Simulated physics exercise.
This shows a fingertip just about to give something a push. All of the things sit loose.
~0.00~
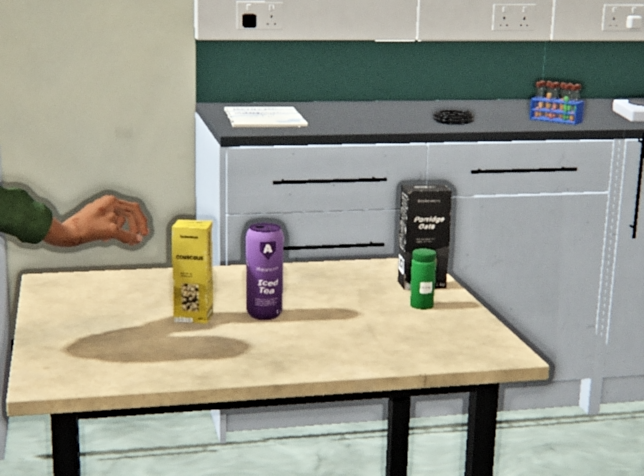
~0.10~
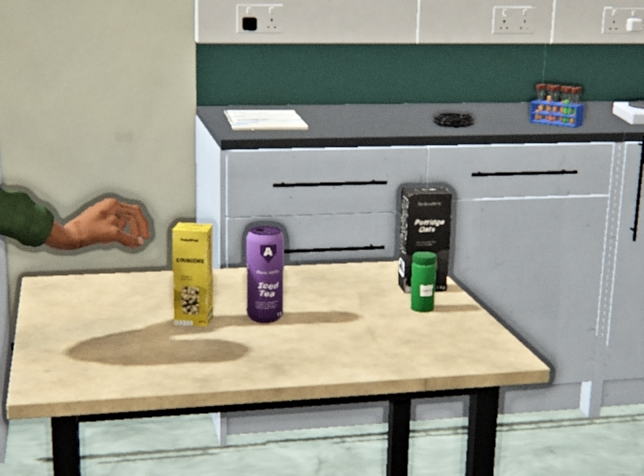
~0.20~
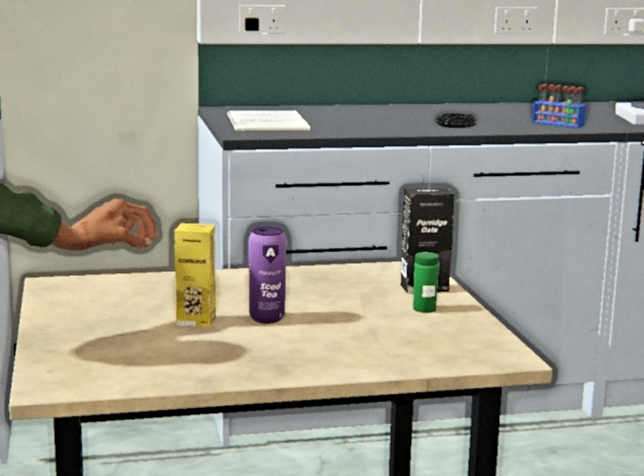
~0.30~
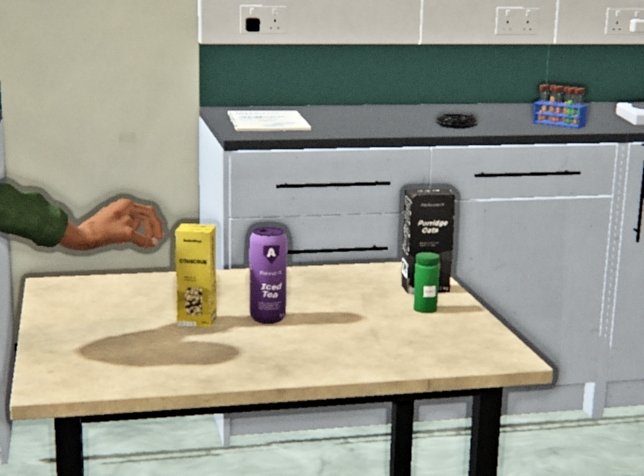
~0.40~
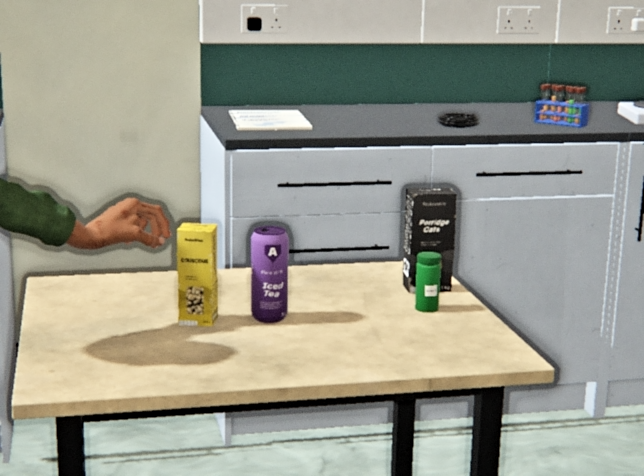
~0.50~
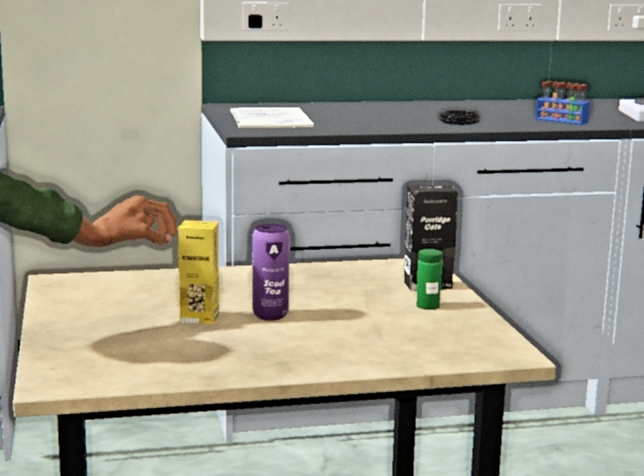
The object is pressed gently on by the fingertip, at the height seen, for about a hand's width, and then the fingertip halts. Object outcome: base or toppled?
I expect it to come down.
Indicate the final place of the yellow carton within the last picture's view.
Looks like it settles somewhere around (254, 314).
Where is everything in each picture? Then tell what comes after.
In the first picture, yellow carton (193, 272).
In the second picture, yellow carton (193, 275).
In the third picture, yellow carton (196, 275).
In the fourth picture, yellow carton (196, 275).
In the fifth picture, yellow carton (198, 275).
In the sixth picture, yellow carton (199, 272).
By 1.20 s, yellow carton tilted by 21° near (218, 270).
By 1.90 s, yellow carton tilted by 65° near (246, 290).
By 2.20 s, yellow carton on its side near (254, 314).
By 3.00 s, yellow carton resting near (254, 314).
When it is over (3.8 s), lying over on the table, yellow carton. End places, in pixels of the last picture, yellow carton near (254, 314).
